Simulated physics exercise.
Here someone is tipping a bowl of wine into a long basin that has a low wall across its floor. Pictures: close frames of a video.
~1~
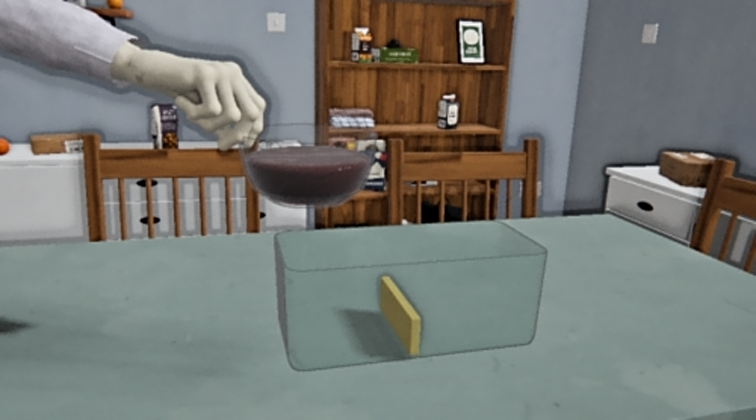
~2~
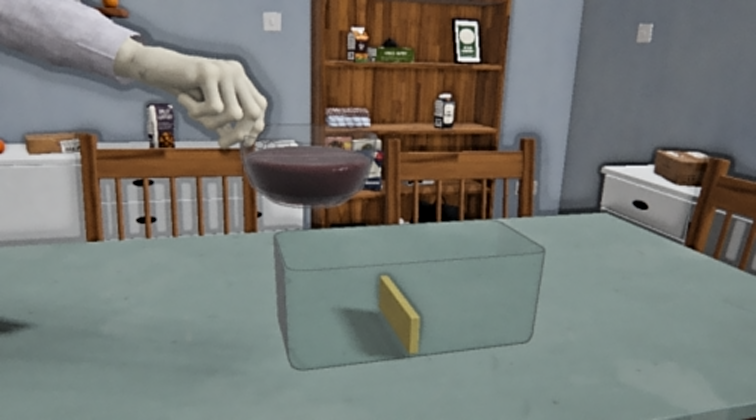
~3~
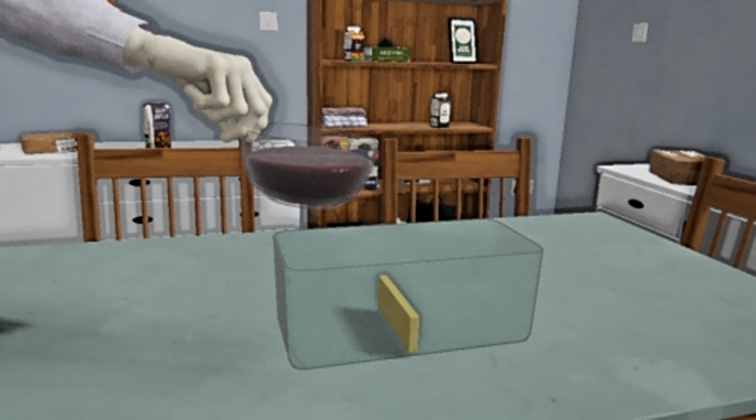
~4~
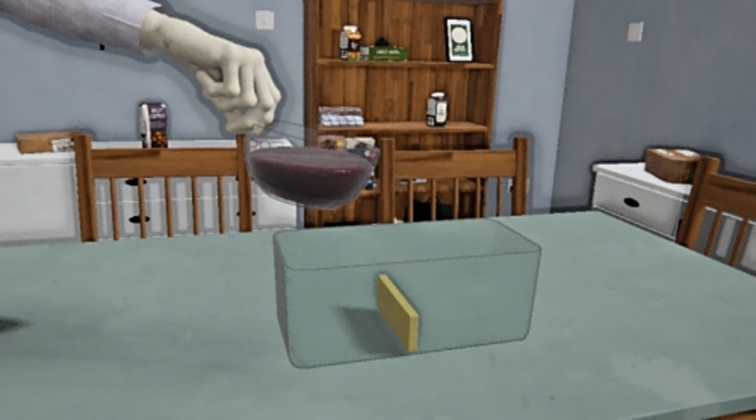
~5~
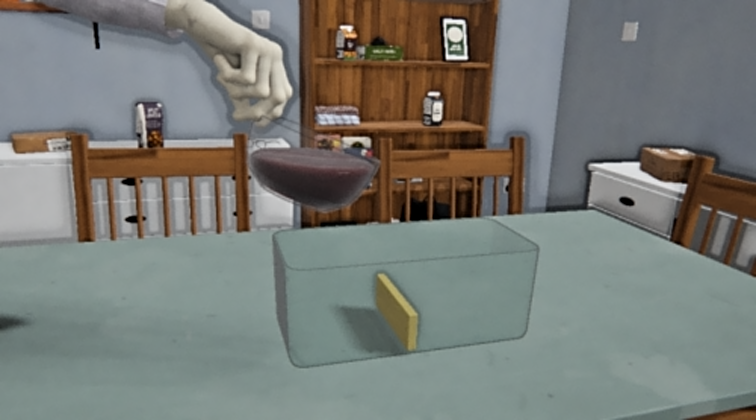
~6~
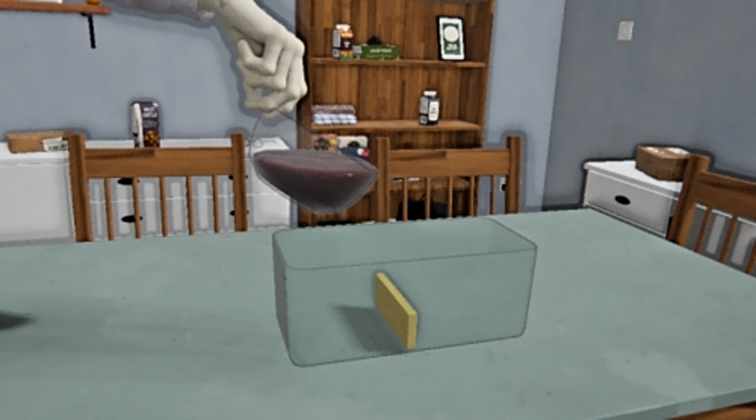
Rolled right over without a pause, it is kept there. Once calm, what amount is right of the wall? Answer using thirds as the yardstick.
Between a third and two thirds of it.
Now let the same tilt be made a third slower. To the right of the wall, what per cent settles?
Roughly 55 percent.
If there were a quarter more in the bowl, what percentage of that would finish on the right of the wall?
Close to 55 per cent.
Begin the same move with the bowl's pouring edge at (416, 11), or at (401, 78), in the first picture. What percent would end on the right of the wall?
It works out to around 85 % and then around 90 %.
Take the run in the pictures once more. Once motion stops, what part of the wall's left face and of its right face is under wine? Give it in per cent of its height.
Left side: Approx. 40 %; right side: Approx. 30 %.
A moment on, the bowl is tipped on its side and 26 per cent is still to pour, 17 is left of the wall and 28 right of it.
Next, the bowl is tipped on its side and 4 per cent is still to pour, 45 is left of the wall and 46 right of it.
Then the bowl is tipped on its side and 0 per cent is still to pour, 53 is left of the wall and 46 right of it.
Later the bowl is tipped on its side and 0 per cent is still to pour, 52 is left of the wall and 47 right of it.
At rest 52 per cent lies left of the wall, 47 right of it and 1 outside.
